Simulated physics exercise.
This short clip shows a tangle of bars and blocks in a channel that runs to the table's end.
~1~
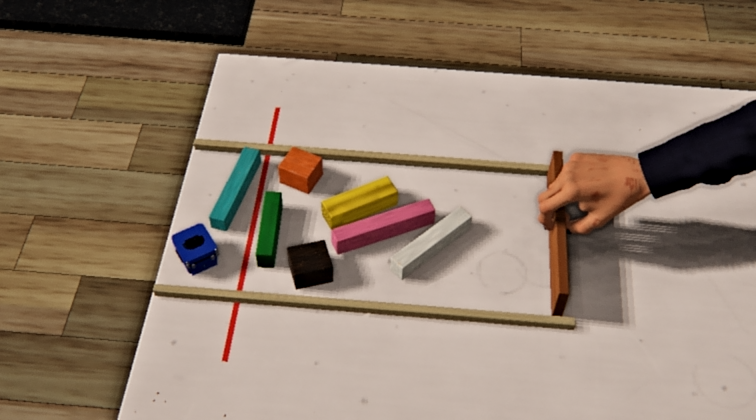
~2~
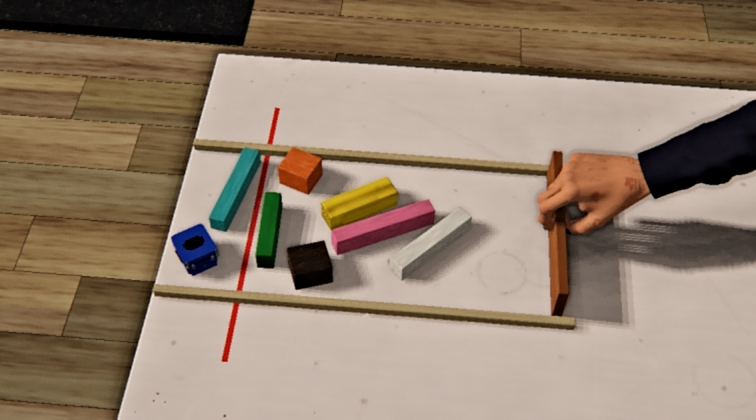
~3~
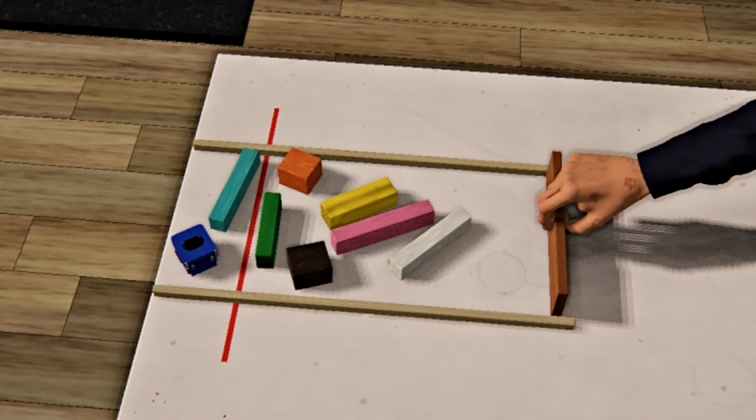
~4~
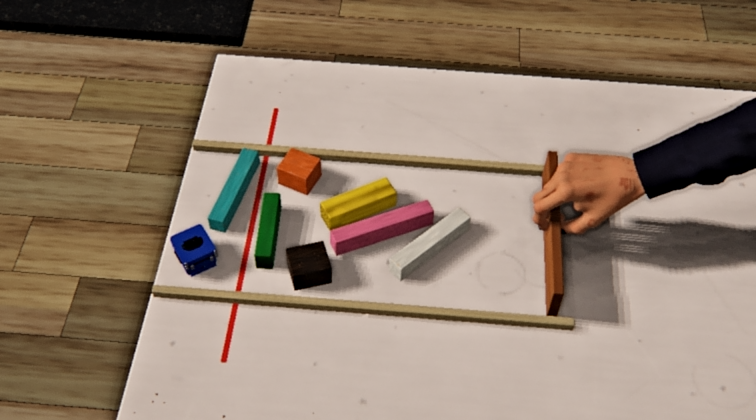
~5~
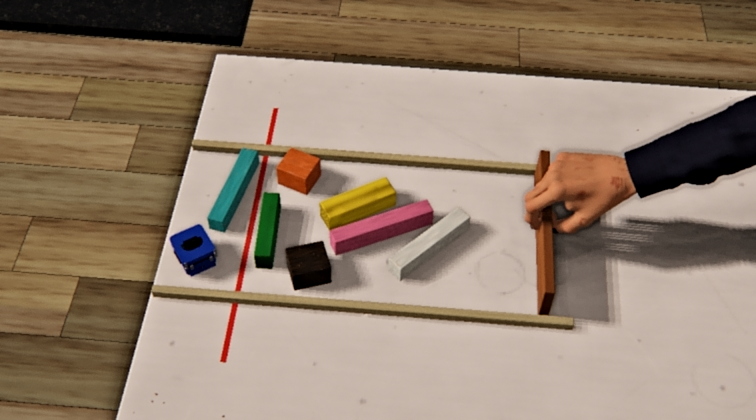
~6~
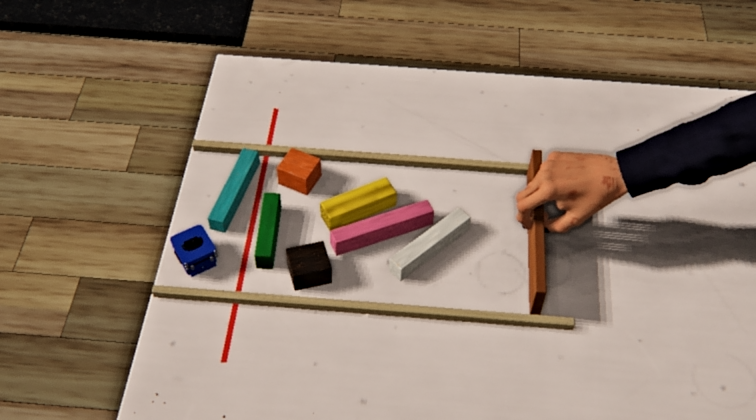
In this clip, a hand holding an upright brown board at the right end of a channel slides it slightly left, while the colored bars and blocks lying around a red line between two rails stay still.
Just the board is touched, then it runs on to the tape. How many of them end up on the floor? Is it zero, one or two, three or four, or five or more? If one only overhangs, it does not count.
Band: One to two.
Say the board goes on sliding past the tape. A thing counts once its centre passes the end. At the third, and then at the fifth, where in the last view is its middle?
At the first moment about (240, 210), at the next about (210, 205).
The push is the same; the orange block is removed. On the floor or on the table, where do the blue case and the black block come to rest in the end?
The blue case tumbles off; the black block survives.
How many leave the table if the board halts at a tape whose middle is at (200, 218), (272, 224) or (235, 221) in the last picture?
Respectively, 7, 1 and 3.
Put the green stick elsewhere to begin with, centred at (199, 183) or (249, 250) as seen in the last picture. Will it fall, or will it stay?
Green stick - first try slides off, second try is safe.
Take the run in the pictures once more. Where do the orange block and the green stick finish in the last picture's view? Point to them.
Looks like one lands around (210, 161), and the other around (182, 224).
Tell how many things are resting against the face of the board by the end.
That comes to 3.
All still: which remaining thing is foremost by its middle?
That's the green stick.
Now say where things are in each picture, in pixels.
In the first picture, blue case (196, 250); turquoise bar (236, 188); green stick (270, 229); board (557, 231); tape (254, 221).
In the second picture, turquoise bar (236, 189); board (557, 231).
In the third picture, green stick (269, 230); orange block (300, 171).
In the fourth picture, blue case (194, 251); white bar (430, 243).
In the fifth picture, turquoise bar (234, 189); black block (309, 266).
In the sixth picture, blue case (194, 251); turquoise bar (235, 190); green stick (268, 230); board (536, 230); tape (253, 222).
Early on, none off yet; blue case at rest near (194, 251); turquoise bar at rest near (235, 190); green stick at rest near (268, 230).
A while later, none off yet; blue case travelled a little near (174, 255); turquoise bar travelled a little near (216, 187); green stick travelled a little near (225, 228).
Finally, the number that fall off is one or two; lost, turquoise bar and blue case.
